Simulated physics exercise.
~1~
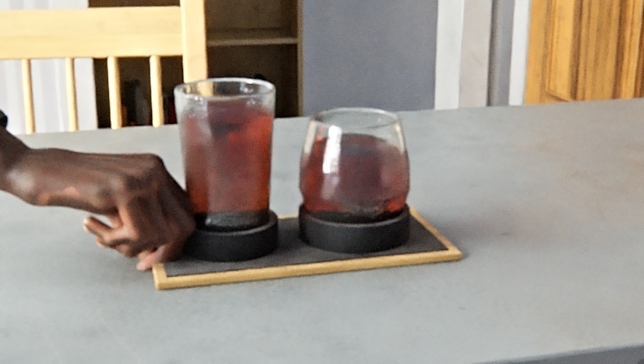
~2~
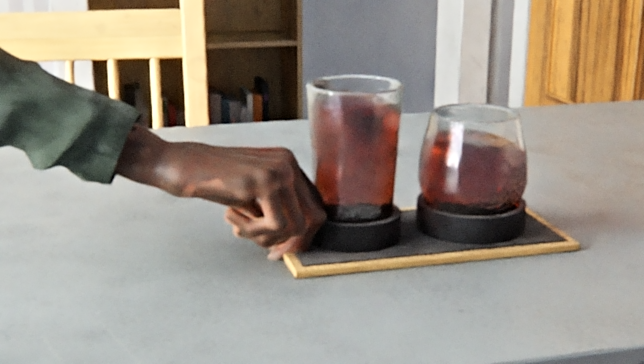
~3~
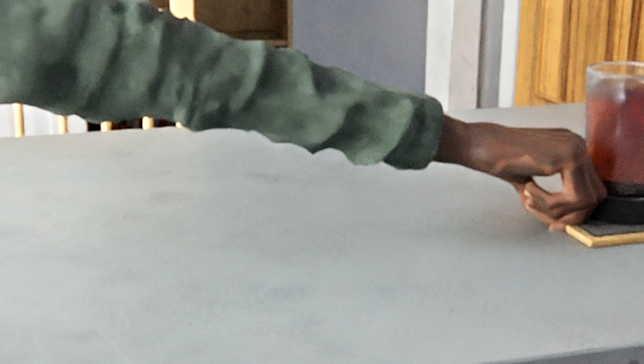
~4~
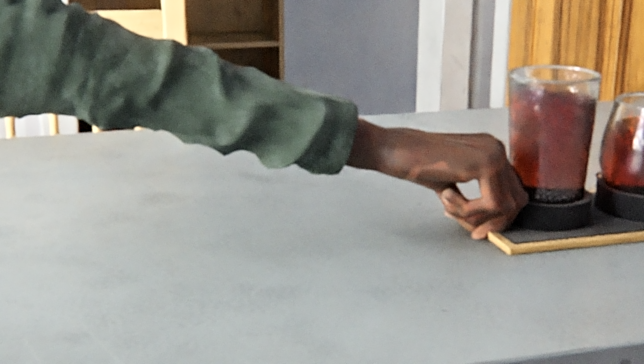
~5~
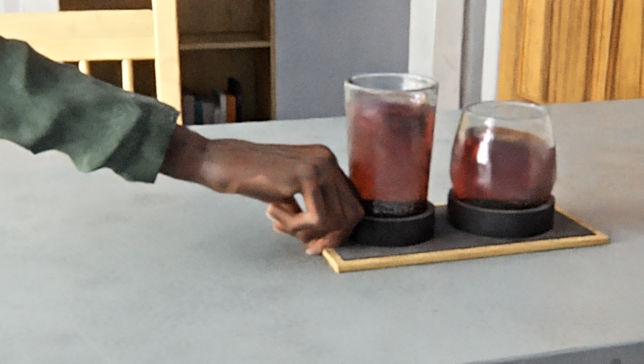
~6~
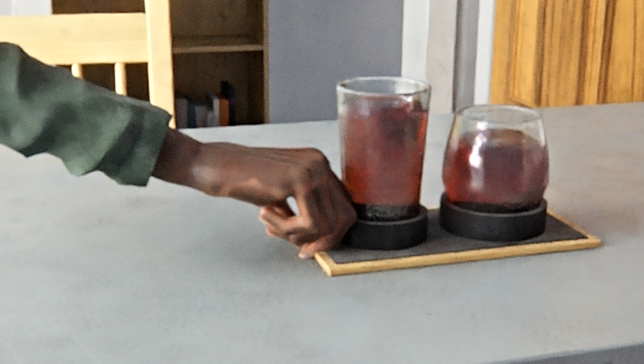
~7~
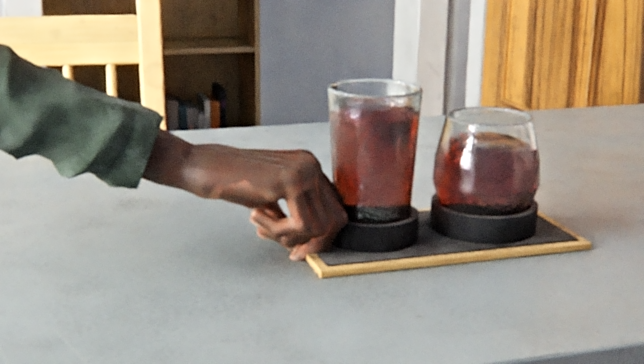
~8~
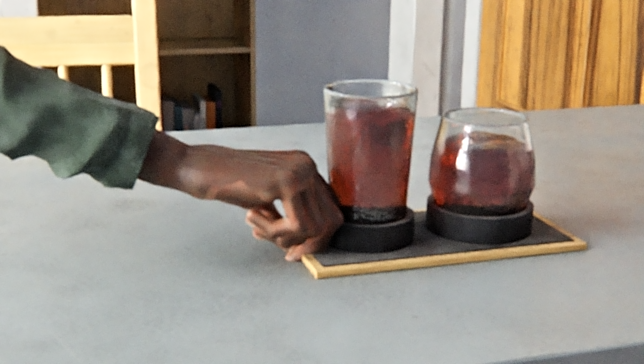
Two clear glasses of reddish-brown tea, a tall one on the left and a rounded one on the right, sit in black holders on a dark tray with a light wooden edge. Seen from slightly above, the tray rests on a grey tabletop, with a pale wooden chair, a bookshelf and a wooden door behind. A hand at the tray's left end pushes it far to the right, its green sleeve stretching across the view. The hand then draws the tray back left and it slows, ending right of centre with both glasses upright and the hand still beside it.
